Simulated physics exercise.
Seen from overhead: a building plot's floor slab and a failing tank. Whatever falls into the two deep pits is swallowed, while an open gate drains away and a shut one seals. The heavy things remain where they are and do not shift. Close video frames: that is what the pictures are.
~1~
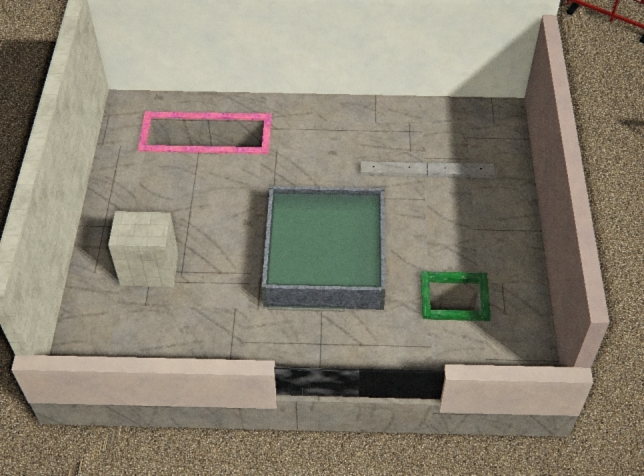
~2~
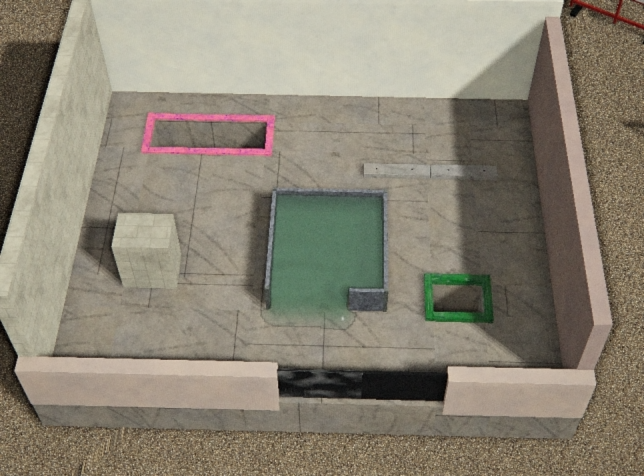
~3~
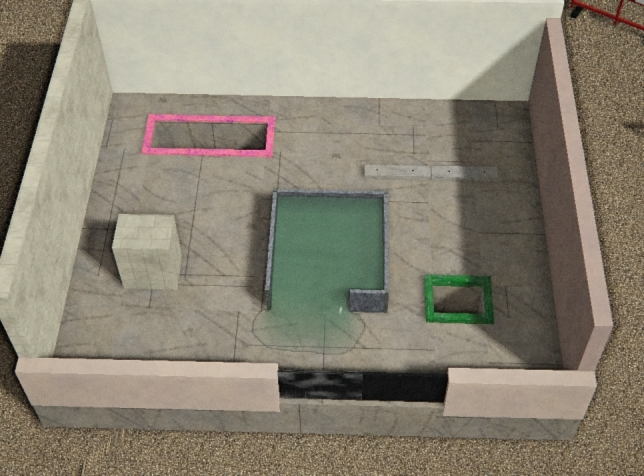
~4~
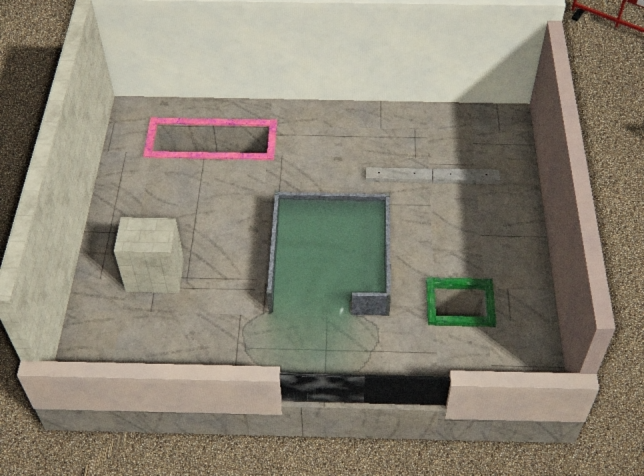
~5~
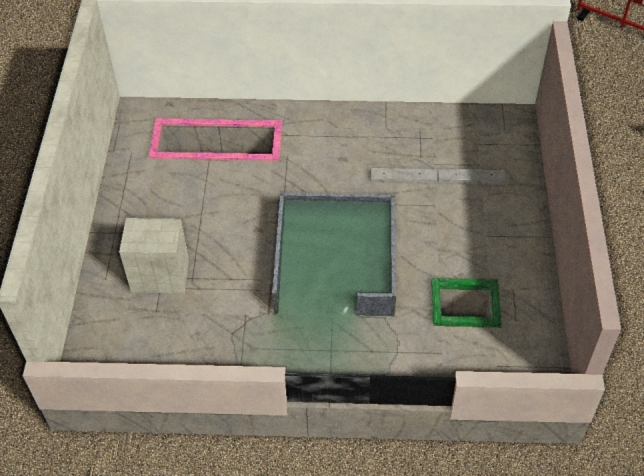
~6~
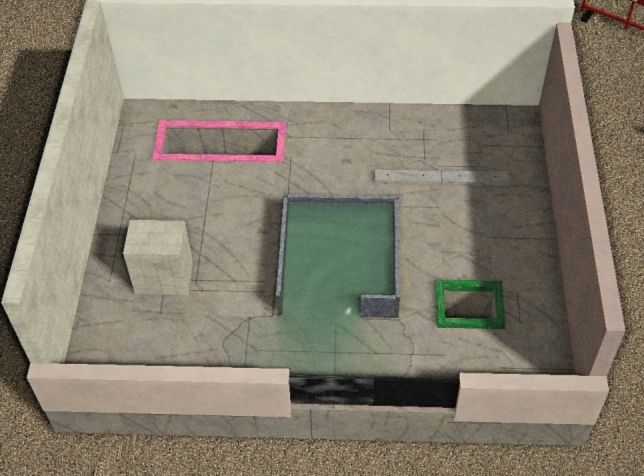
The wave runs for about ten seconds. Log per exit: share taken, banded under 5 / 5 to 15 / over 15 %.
The gate gets a mere sliver - short of five per cent; the green pit gets a mere sliver - short of five per cent; the pink pit gets a mere sliver - short of five per cent.
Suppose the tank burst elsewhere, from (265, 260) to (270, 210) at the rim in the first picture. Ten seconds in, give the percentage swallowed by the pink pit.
Share to the pink pit: 6 in a hundred.
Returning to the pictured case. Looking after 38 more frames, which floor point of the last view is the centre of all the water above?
The water's middle lies around (310, 298).
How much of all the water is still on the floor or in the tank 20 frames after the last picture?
100 per cent.
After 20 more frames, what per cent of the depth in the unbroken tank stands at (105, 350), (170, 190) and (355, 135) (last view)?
The depth comes out near 18, 0 and 0 per cent.
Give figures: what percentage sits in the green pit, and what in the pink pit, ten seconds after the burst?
I'd put them at roughly 0 and 0 per cent respectively.
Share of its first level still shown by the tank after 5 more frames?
I'd put it near 66 per cent.
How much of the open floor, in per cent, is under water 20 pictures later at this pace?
My guess is around 30 in a hundred.
A moment on, water covers 10 % of the floor; the gate 0 %, the green pit 0 %, the pink pit 0 %.
Next, water covers 20 % of the floor; the gate 0 %, the green pit 0 %, the pink pit 0 %.
Then, water covers 30 % of the floor; the gate 0 %, the green pit 0 %, the pink pit 0 %.
Later, water covers 60 % of the floor; the gate 0 %, the green pit 0 %, the pink pit 0 %.
In the end, water covers 85 % of the floor; the gate 0 %, the green pit 0 %, the pink pit 1 %.
